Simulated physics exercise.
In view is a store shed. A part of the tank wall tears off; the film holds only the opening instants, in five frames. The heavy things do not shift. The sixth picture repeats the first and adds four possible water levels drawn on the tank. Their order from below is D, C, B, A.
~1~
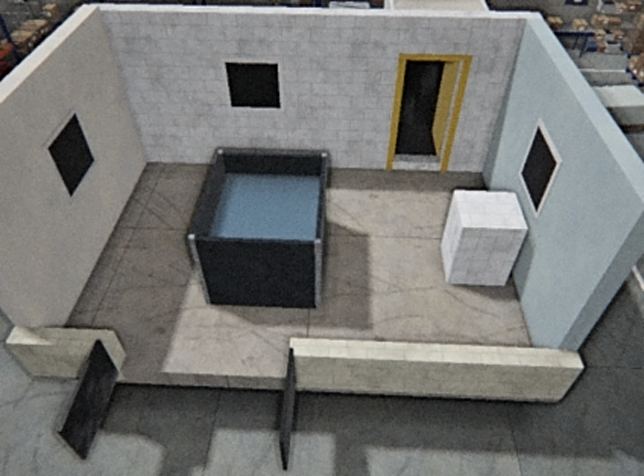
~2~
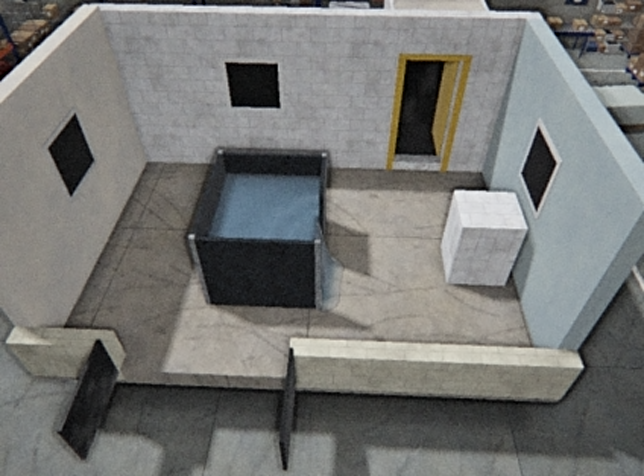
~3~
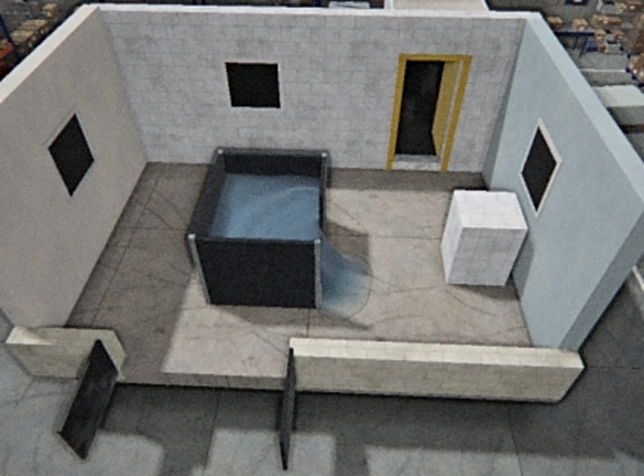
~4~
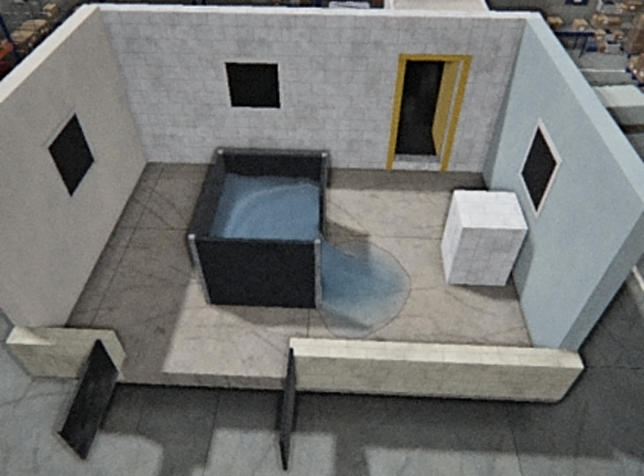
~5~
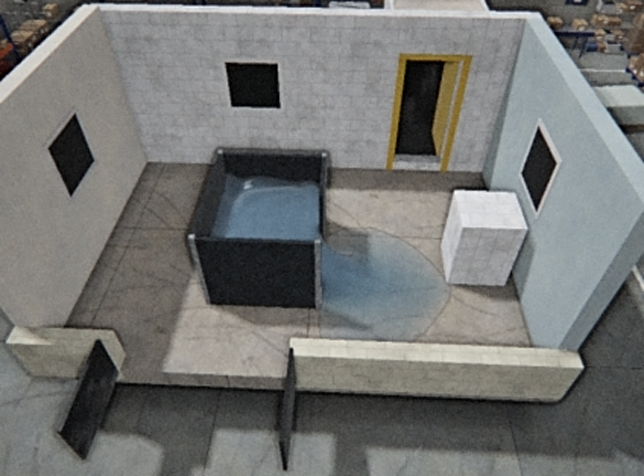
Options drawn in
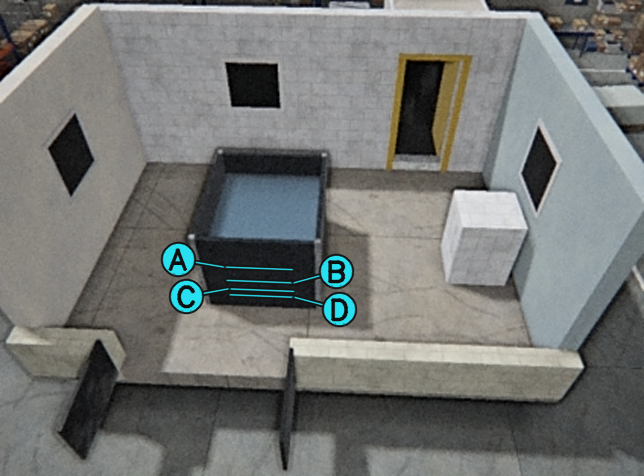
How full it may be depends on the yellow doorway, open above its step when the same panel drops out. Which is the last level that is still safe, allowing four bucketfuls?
I would pick line A.
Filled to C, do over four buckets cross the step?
No, that is safe.
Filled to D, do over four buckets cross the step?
No, not at all.
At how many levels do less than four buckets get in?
All four.
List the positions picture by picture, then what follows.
The first frame shows water in the tank at rest, its middle at (266, 212); foot of the yellow doorway at (416, 170); open gate at (201, 332).
The second frame shows front seen at (334, 259), 1 % of the ground wet.
The third frame shows front seen at (361, 263), 3 % of the ground wet.
The fourth frame shows front seen at (405, 277), 7 % of the ground wet.
The fifth frame shows front seen at (444, 297), 14 % of the ground wet.
On the marked copy, A at (258, 268); B at (260, 281); C at (261, 290); D at (262, 296); from the bottom up D, C, B, A.
With A, a splash gets over, under a bucket.
With B, nothing gets over.
With C, nothing gets over.
With D, nothing gets over.
